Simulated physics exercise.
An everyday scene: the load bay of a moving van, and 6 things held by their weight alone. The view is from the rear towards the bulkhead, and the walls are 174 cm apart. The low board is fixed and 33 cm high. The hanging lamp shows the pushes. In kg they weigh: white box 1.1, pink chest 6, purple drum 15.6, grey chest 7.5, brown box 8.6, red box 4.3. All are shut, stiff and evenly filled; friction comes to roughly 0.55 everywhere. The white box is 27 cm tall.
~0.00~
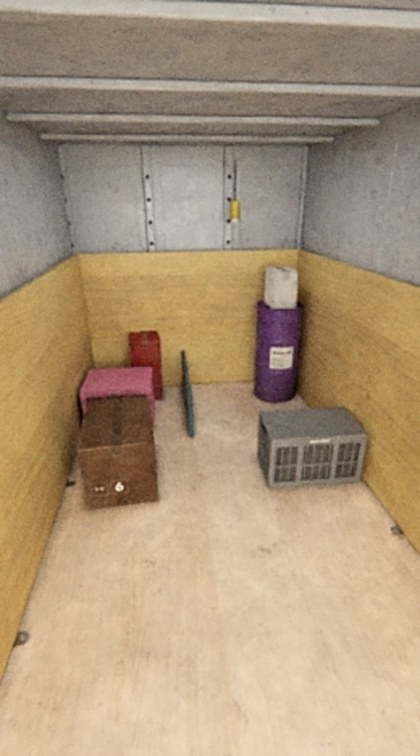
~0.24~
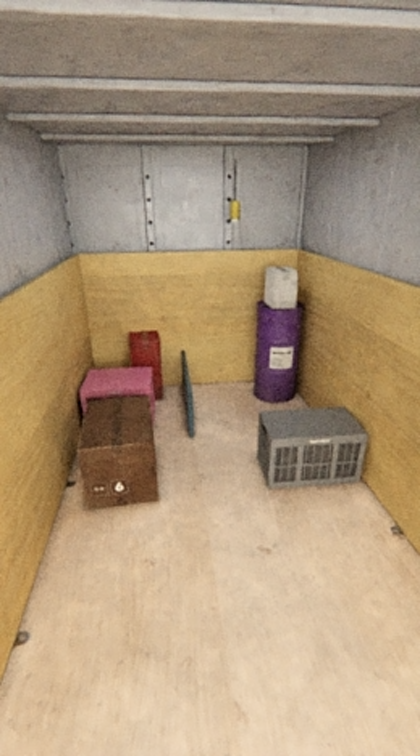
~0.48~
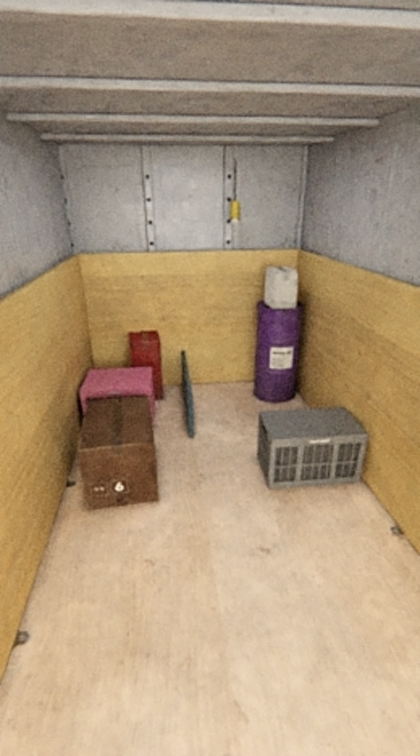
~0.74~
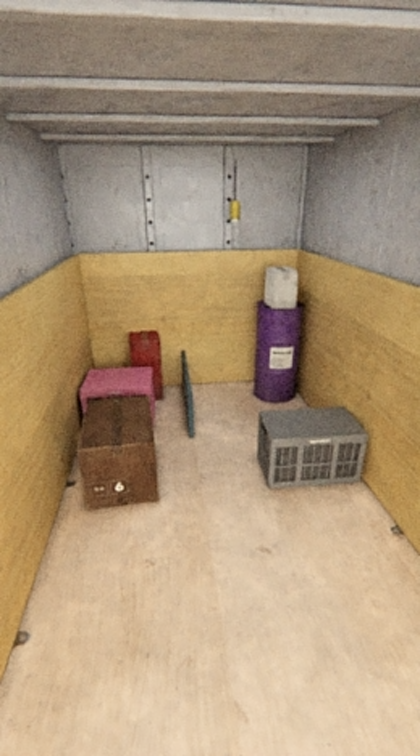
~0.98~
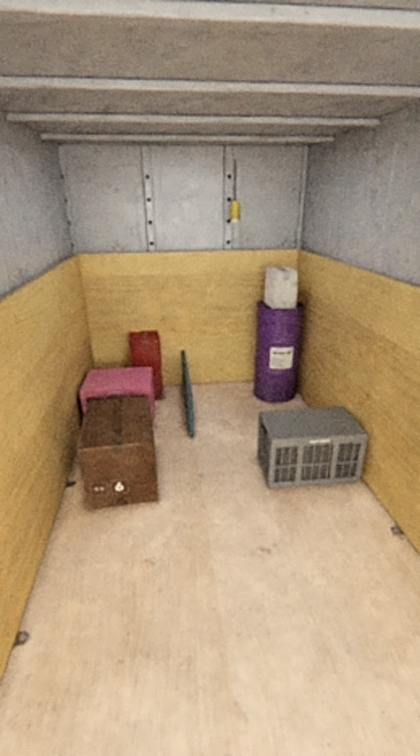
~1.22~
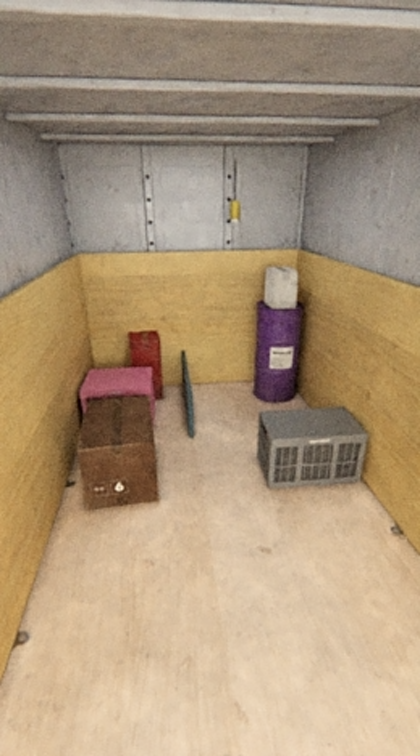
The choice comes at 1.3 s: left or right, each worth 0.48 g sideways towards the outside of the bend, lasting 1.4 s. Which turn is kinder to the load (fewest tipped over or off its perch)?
Fewer things are lost with the left turn.
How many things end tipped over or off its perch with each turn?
Left: 0; right: 3.
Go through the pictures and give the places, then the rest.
The first frame shows smooth; white box (281, 288); pink chest (121, 400).
The second frame shows force 0.40 g jolt; brown box (121, 448); red box (147, 366).
The third frame shows force 0.43 g jolt; purple drum (277, 351); grey chest (308, 446).
The fourth frame shows smooth; brown box (121, 448); red box (147, 366).
The fifth frame shows smooth; purple drum (277, 351); grey chest (308, 446).
The sixth frame shows smooth; white box (281, 288); pink chest (121, 400).
Turning left. Around 1.92 s, force 0.48 g right; white box shifted 6 cm near (288, 286); purple drum shifted 2 cm.
Around 2.32 s, force 0.48 g right; white box shifted 13 cm near (298, 286); red box at 16° to upright; purple drum shifted 2 cm.
Around 2.72 s, smooth; white box shifted 9 cm near (292, 287); red box at 27° to upright.
Finally (3.4 s), all 6 still in place (within 15 cm). In the last view, white box near (291, 287), pink chest near (121, 400).
Turning right instead, white box, purple drum and red box tipped over or off its perch, 3 of 6 in all.
